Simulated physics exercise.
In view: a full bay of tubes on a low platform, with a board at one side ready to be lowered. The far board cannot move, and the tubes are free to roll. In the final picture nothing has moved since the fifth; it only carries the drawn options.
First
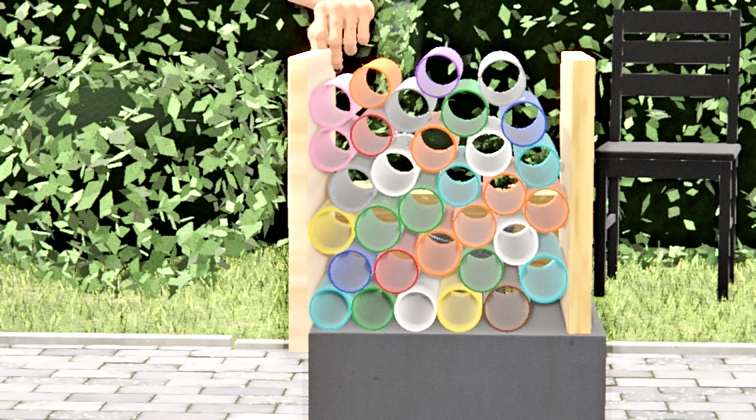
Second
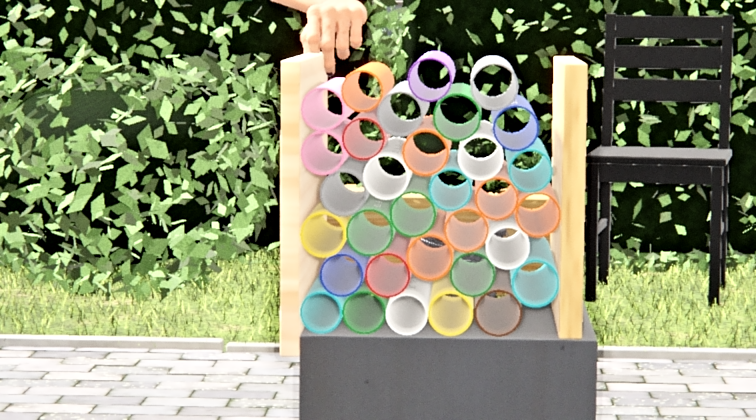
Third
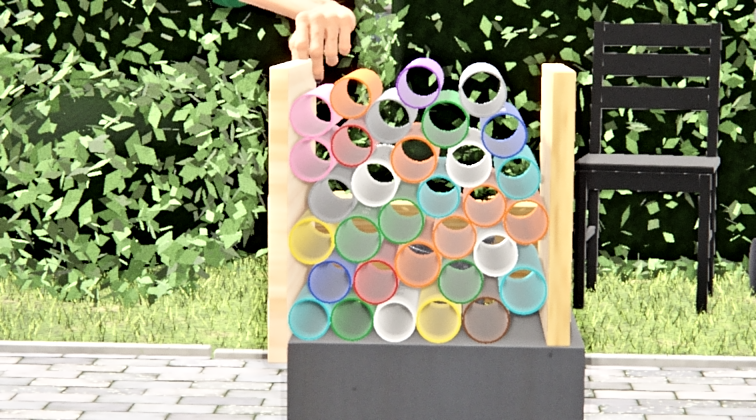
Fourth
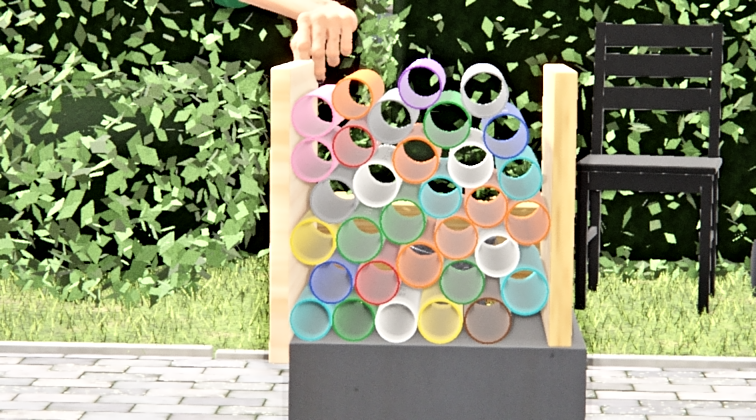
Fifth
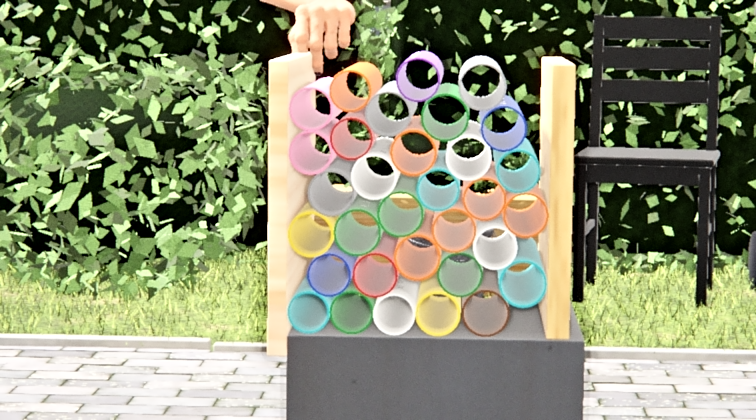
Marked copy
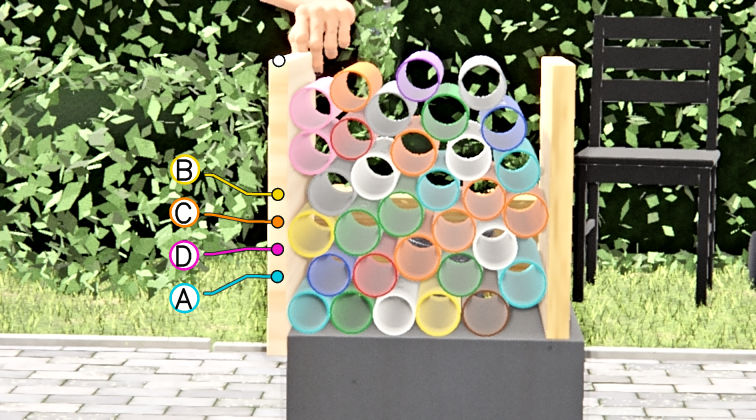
In a garden, a hand resting on the left board beside stacked colourful tubes on a grey platform, the view shifting slightly.
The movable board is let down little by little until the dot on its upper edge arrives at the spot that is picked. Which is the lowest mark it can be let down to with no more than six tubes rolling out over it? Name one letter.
Slide it to B.
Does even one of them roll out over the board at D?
Yes.
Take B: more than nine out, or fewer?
It loses fewer than nine.
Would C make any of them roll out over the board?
At C: Yes.
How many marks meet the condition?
One of the four.
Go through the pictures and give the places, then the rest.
In the first picture, side board (314, 190); a turquoise tube (330, 309); a blue tube (351, 271).
In the second picture, a blue tube (342, 275); an orange tube (430, 257).
In the third picture, a grey tube (332, 200); a pink tube (311, 160).
In the fourth picture, a pink tube (313, 116); a grey tube (484, 95).
In the fifth picture, side board (293, 193); a turquoise tube (309, 312); a blue tube (330, 275).
On the copy, A at (277, 277); B at (278, 195); C at (277, 222); D at (277, 249); the white dot at (279, 61).
On B. First, top of the board (289, 136).
Then, top of the board (288, 194).
Finally, top of the board (288, 194), five out over the board.
By contrast, A more than six out over the board; C more than six out over the board; D more than six out over the board.
